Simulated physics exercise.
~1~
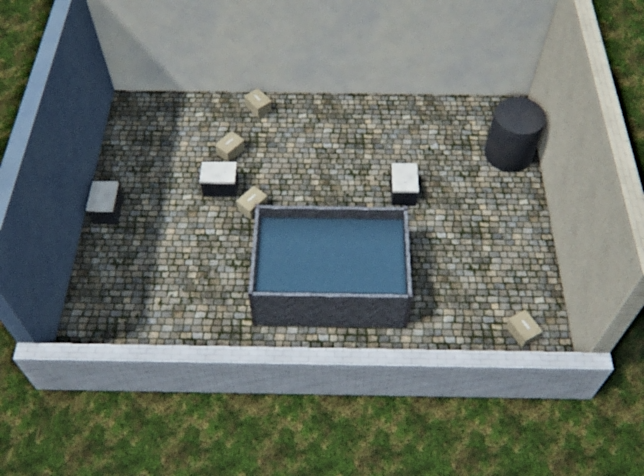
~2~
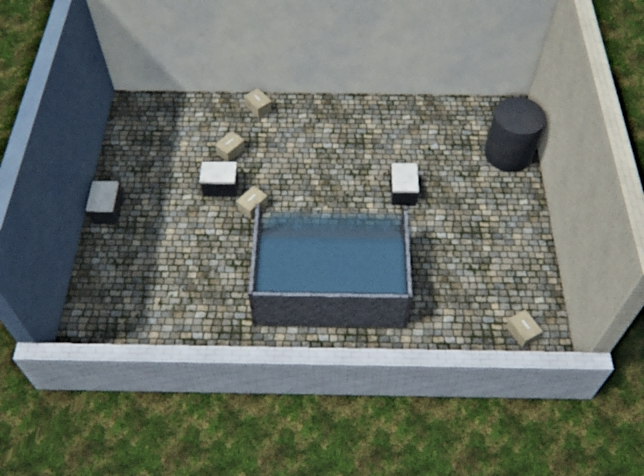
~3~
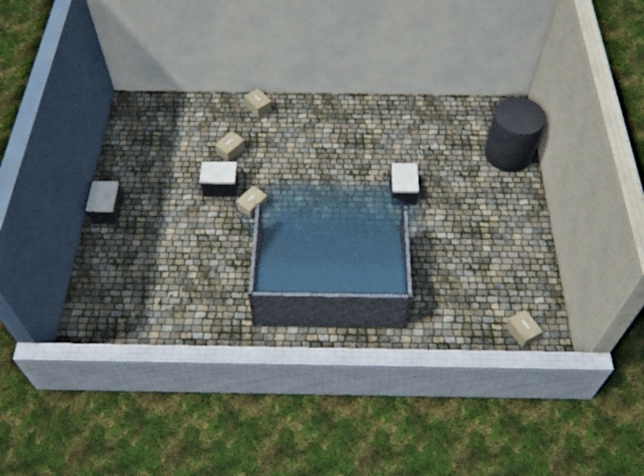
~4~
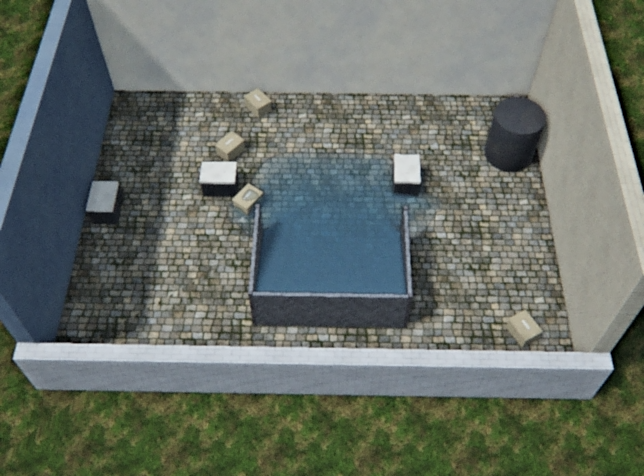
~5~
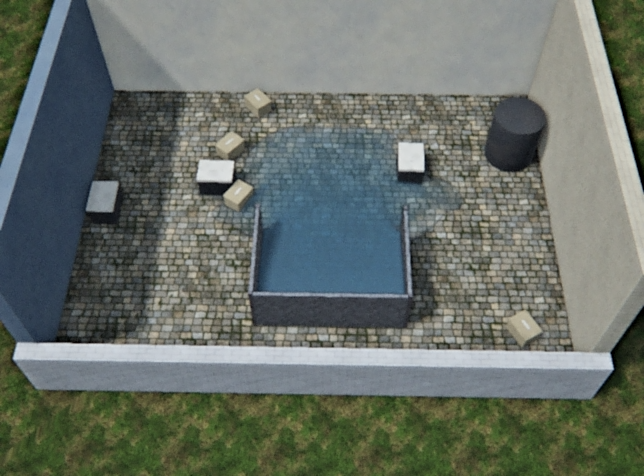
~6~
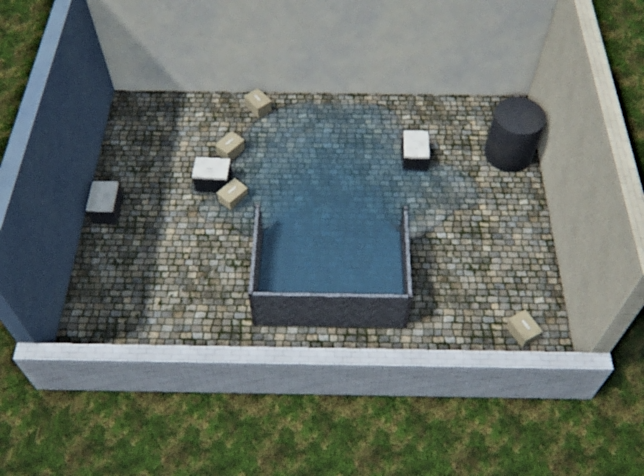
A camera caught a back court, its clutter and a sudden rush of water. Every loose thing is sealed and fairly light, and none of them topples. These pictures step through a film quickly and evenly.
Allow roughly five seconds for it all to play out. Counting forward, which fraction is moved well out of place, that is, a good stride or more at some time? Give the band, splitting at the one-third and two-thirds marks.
The things swept well aside make up two thirds or a bigger part.
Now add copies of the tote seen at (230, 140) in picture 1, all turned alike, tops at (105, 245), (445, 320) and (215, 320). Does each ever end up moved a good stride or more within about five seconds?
Sequence: Travels that far, doesn't go far, doesn't go far.
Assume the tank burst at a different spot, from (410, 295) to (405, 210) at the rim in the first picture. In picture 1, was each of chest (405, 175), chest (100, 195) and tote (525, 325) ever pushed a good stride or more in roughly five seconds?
Taking them one at a time, the first gets shoved clear, the second not displaced that far and the third gets shoved clear.
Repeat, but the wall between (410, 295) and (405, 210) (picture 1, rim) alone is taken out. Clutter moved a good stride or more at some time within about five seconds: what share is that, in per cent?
Estimate: Some 40 per cent.
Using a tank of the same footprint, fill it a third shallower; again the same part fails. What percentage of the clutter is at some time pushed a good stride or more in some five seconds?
90 % or so.
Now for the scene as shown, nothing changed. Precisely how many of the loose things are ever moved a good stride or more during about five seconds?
My count comes to 6.
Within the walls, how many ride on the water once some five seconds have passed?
By my tally, 2.
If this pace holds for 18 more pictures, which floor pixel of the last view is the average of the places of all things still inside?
I'd put it around pixel (241, 206).
A moment on, 2 of 7 are well off their spots; 0 afloat.
Next, 5 of 7 are well off their spots; 2 afloat.
Later, 6 of 7 are well off their spots; 3 afloat.
In the end, 6 of 7 are well off their spots, and 6 have been at some point; 2 afloat.
